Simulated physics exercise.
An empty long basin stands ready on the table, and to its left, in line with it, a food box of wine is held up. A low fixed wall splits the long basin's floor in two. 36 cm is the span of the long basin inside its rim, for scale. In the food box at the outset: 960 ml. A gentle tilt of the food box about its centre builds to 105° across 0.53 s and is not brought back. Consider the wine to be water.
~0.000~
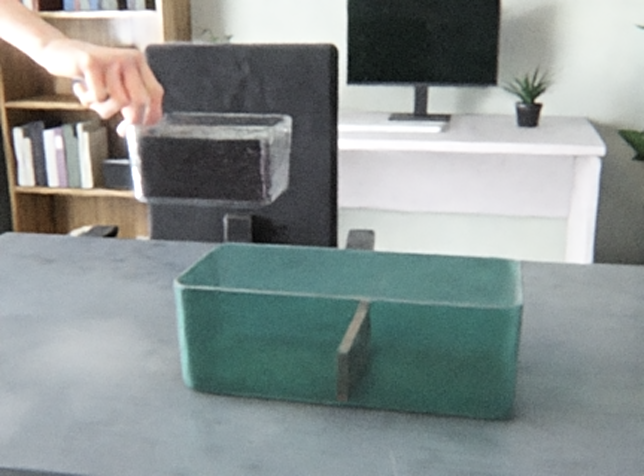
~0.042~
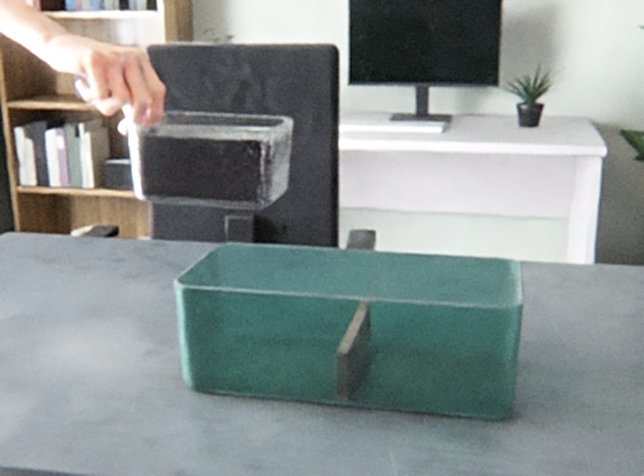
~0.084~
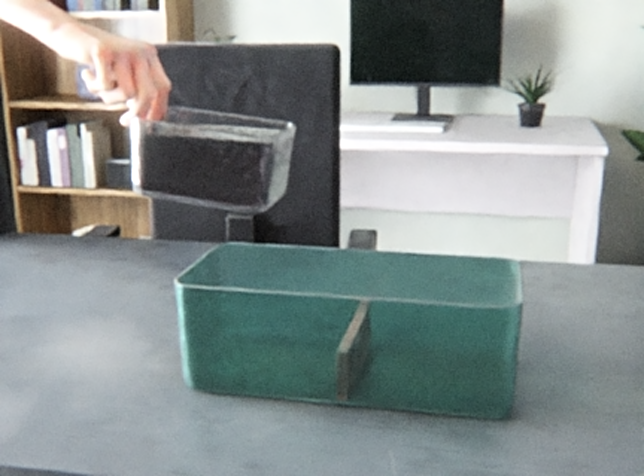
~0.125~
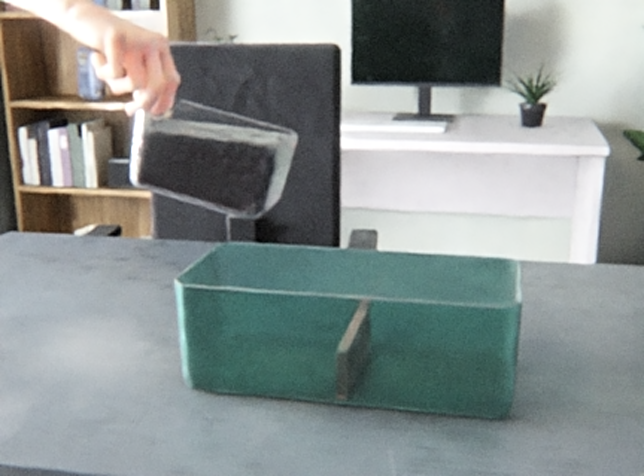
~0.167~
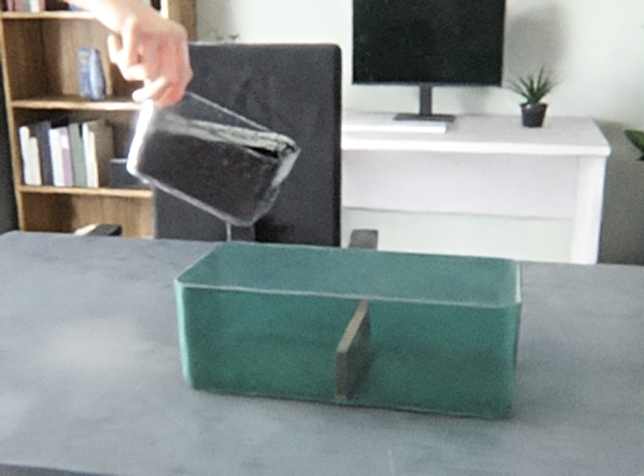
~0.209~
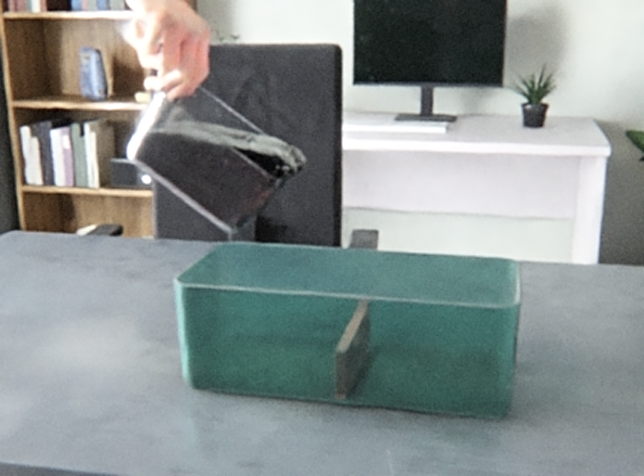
Above a table, a hand steadily tilts a clear box of dark liquid rightward.
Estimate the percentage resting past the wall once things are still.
I would say roughly 16 percent.
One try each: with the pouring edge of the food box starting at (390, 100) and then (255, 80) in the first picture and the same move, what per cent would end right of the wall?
The first try gives 85 percent and the second 10 percent.
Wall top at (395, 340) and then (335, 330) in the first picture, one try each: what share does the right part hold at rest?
20 in a hundred, followed by 45 in a hundred.
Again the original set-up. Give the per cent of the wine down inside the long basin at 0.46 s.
I reckon close to 50 percent of it.
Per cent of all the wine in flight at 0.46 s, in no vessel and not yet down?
Estimate: About 30 % of all of it.
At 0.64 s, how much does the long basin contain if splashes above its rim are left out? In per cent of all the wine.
Value: Approx. 90 %.
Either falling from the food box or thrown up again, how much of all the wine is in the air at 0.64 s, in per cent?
Around 7 per cent of the liquid is in flight.
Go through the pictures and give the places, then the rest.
It leans 0°; its right rim is at (281, 125); the wine meets the walls at (148, 131) and (281, 134); the long basin's rim runs from (197, 264) to (521, 283); the wall's top is at (355, 327), in the first picture.
It leans 2°; its right rim is at (283, 127); the wine meets the walls at (149, 130) and (282, 135), in the second picture.
It leans 6°; its right rim is at (285, 133); the wine meets the walls at (151, 128) and (284, 138), in the third picture.
It leans 14°; its right rim is at (288, 143); the wine meets the walls at (153, 126) and (288, 140), in the fourth picture.
It leans 24°; its right rim is at (290, 157); the wine meets the walls at (154, 131) and (292, 152); 2 per cent is over the edge, in the fifth picture.
It leans 35°; its right rim is at (289, 173); the wine meets the walls at (152, 128) and (287, 159); 7 per cent is over the edge, in the sixth picture.
After 0.46 s the tilt is 100° and 20 per cent is still to pour, 41 is left of the wall and 10 right of it.
After 0.64 s the tilt is 105° and 3 per cent is still to pour, 77 is left of the wall and 12 right of it.
After 0.82 s the tilt is 105° and 0 per cent is still to pour, 79 is left of the wall and 16 right of it.
After 1.03 s the tilt is 105° and 0 per cent is still to pour, 79 is left of the wall and 16 right of it.
In the end 79 per cent lies left of the wall, 16 right of it and 5 outside.
